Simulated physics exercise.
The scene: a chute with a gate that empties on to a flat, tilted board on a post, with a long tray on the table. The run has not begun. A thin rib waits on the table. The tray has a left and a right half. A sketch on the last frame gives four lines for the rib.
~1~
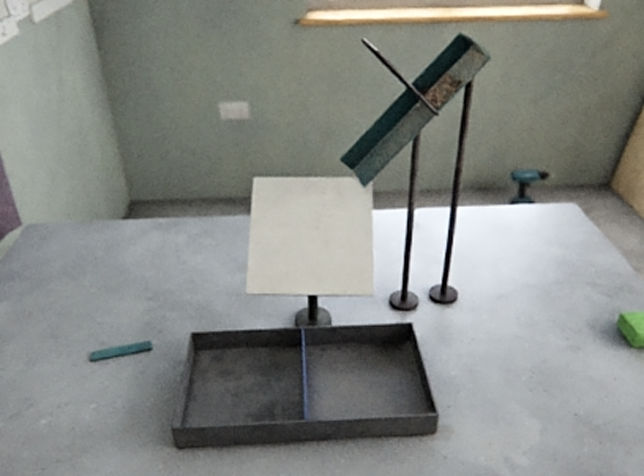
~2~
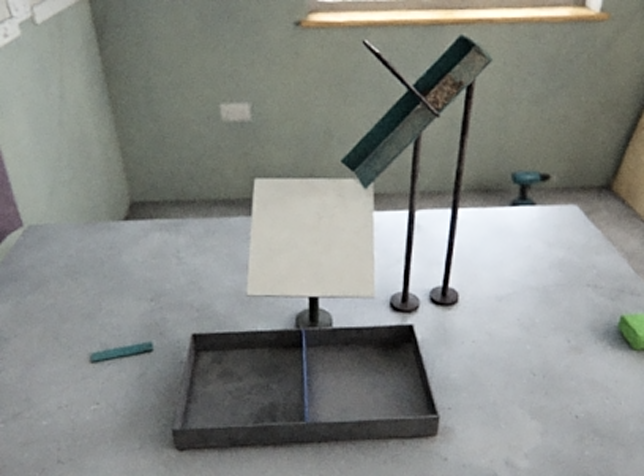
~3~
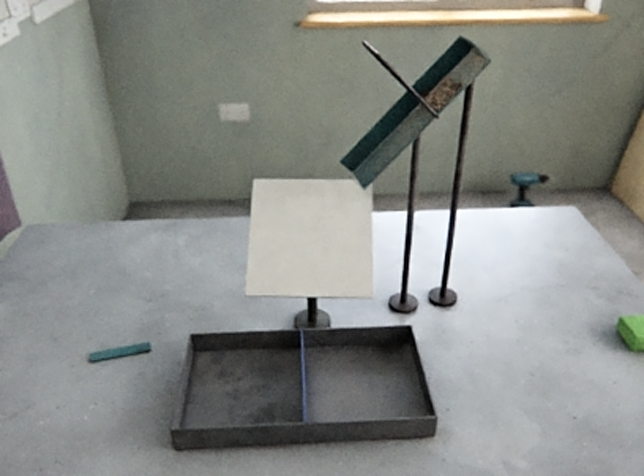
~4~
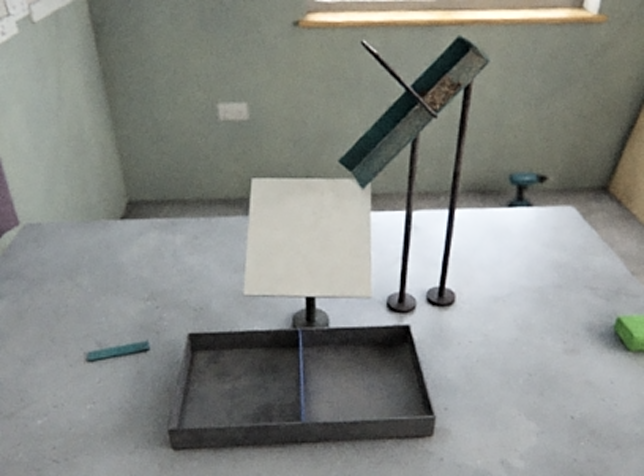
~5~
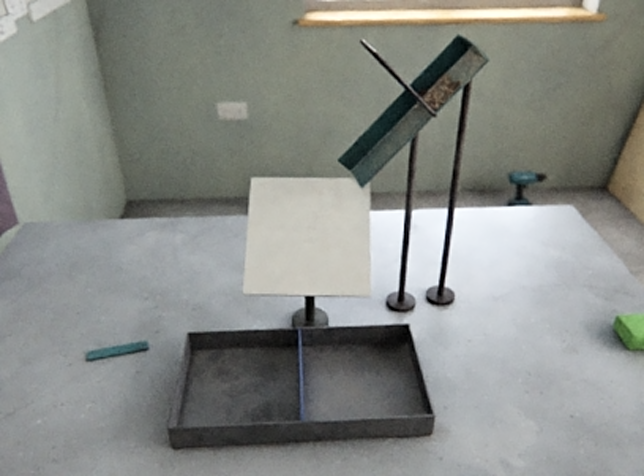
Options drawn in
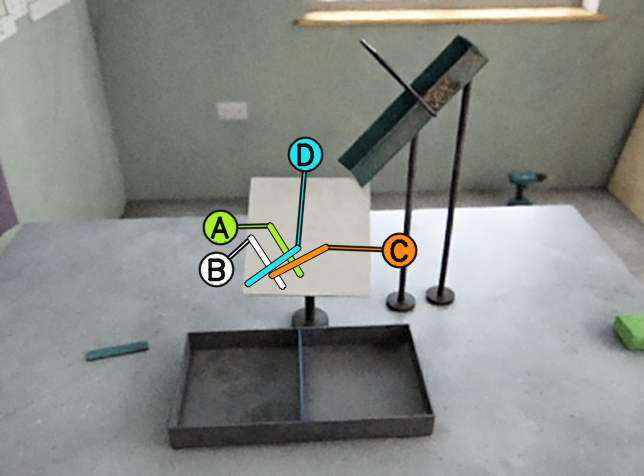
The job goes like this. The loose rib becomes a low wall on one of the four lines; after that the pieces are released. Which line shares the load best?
It is B.
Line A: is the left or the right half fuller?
Right.
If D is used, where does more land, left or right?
Left.
On the marked copy, line A from (270, 225) to (300, 274); line B from (251, 237) to (282, 286); line C from (326, 247) to (272, 275); line D from (297, 248) to (247, 283).
With A, of what is caught, a small part in the left half, most in the right.
With B, of what is caught, about a third in the left half, about half in the right.
With C, of what is caught, nearly all in the left half, a small part in the right.
With D, of what is caught, most in the left half, about a quarter in the right.
